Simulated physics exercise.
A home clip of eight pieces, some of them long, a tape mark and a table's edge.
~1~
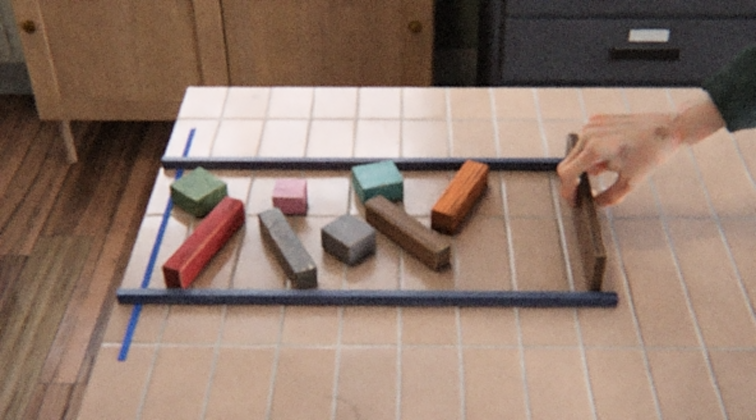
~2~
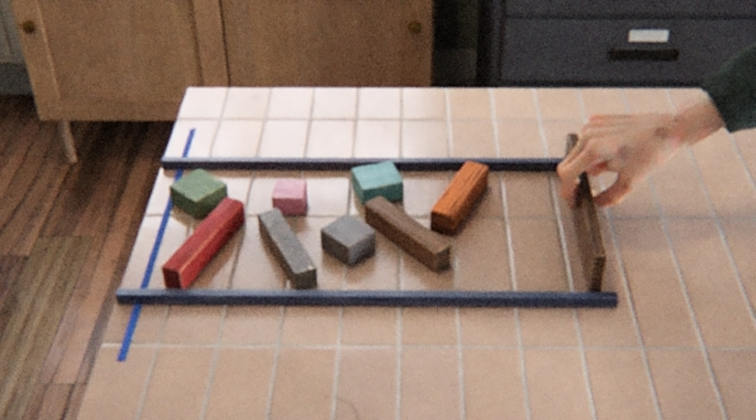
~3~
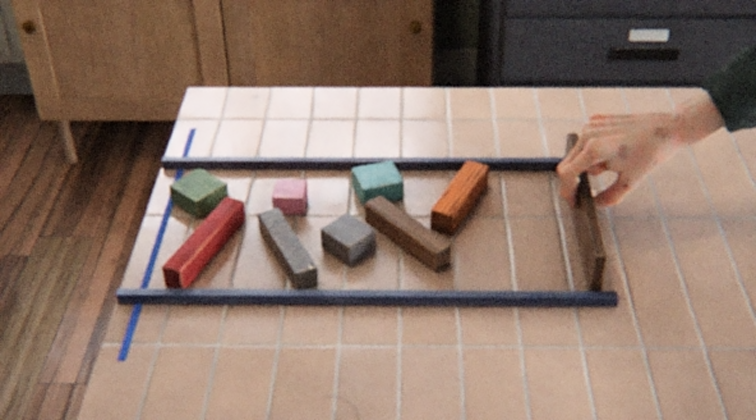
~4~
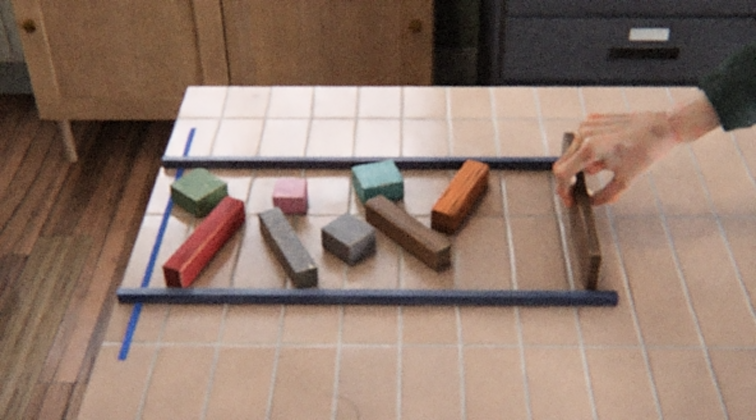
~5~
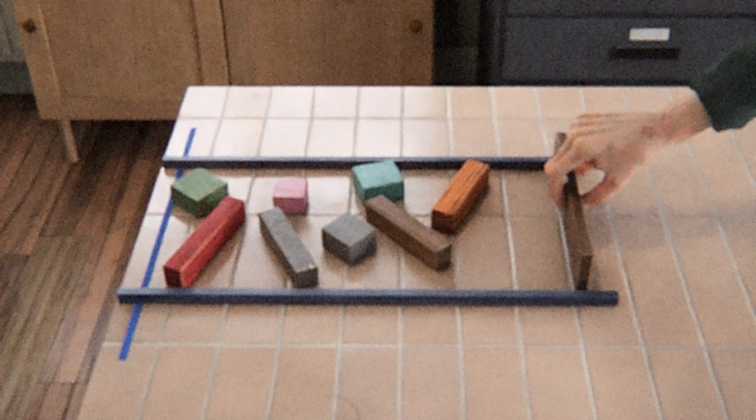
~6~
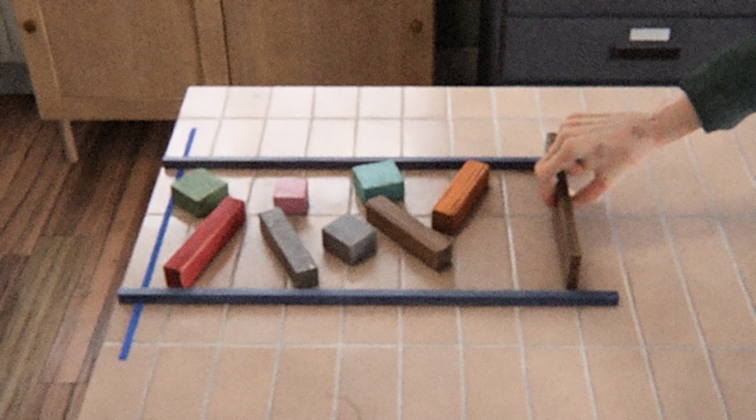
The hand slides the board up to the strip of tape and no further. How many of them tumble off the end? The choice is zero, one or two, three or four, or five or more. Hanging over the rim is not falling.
In the end the number that fall off is five or more.
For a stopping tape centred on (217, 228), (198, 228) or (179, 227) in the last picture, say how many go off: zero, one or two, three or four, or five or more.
Taking them in turn, three to four; either three or four; at least five.
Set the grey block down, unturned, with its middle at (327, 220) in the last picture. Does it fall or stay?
From there it goes over.
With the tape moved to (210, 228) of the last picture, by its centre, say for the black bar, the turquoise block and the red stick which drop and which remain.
The black bar comes down, the turquoise block does not fall, the red stick is lost.
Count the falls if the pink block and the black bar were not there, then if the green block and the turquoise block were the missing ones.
The counts: 5 and 5.
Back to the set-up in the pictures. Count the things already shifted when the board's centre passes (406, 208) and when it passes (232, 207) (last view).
4 and 8.
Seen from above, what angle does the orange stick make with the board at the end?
Near 0 degrees.
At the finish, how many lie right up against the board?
The number is 1.
A little later, none off yet; green block at rest near (200, 192); red stick at rest near (206, 242); pink block at rest near (291, 196).
Next, none off yet; green block shifted a little near (188, 187); red stick shifted a little near (166, 240); pink block shifted well along near (224, 201).
When it is over, the number that fall off is five or more; down, brown stick, turquoise block, grey block, black bar, pink block, red stick and green block.
